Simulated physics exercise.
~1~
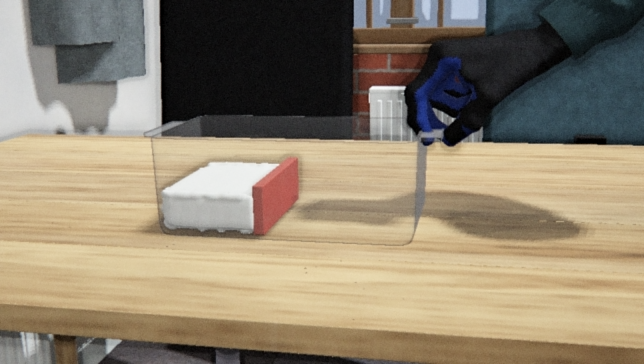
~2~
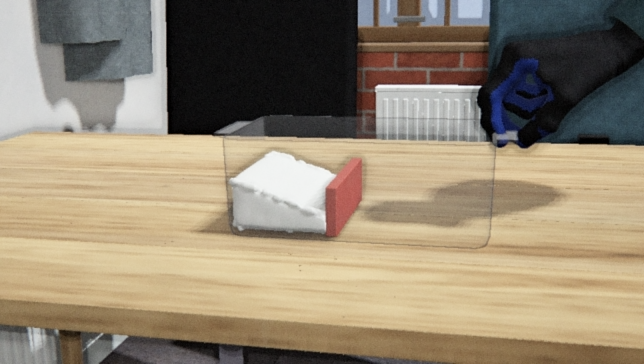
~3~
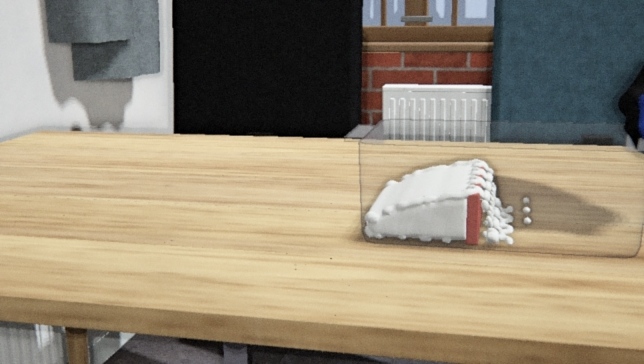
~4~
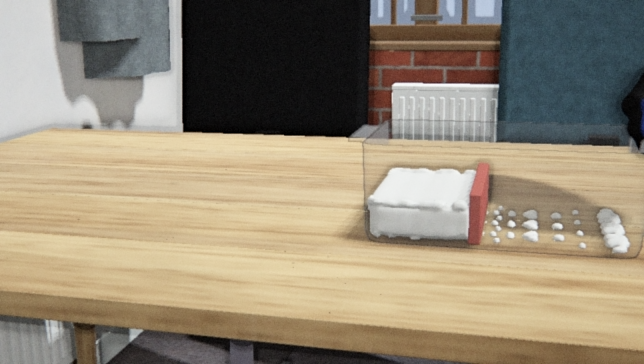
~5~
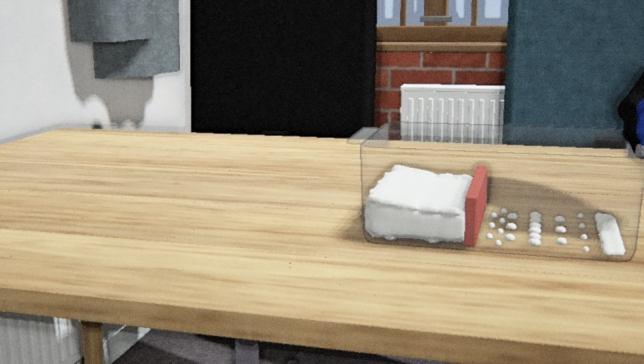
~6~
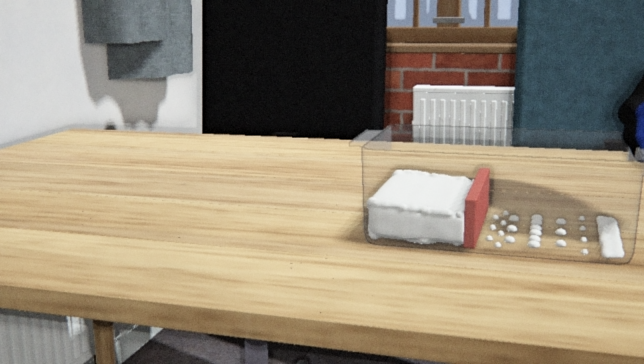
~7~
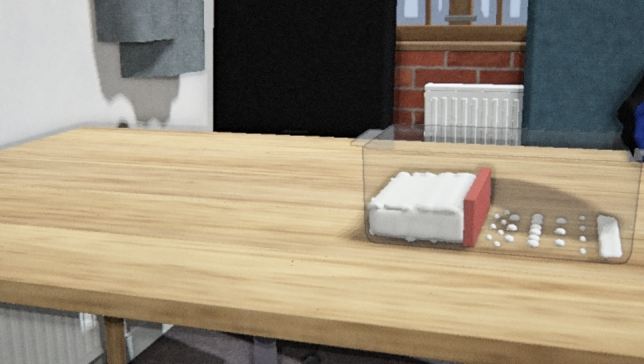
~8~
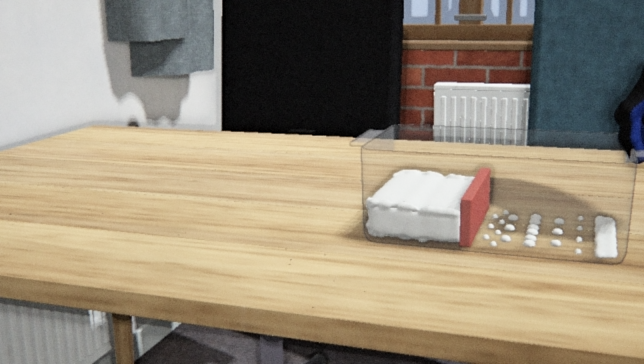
A black-gloved hand with blue on it grips the right end of a clear glass food box on a pale wooden table, seen from the front in a room with a brick wall, radiator and dark panel behind. White milk fills the left side, held by an upright red divider. The hand draws the box rightwards in one pull, and the milk tilts up on the left. It then surges against the divider, and some spills over into the right side. The box stops, the milk settles, and small white drops and a strip remain on the right, with none outside.
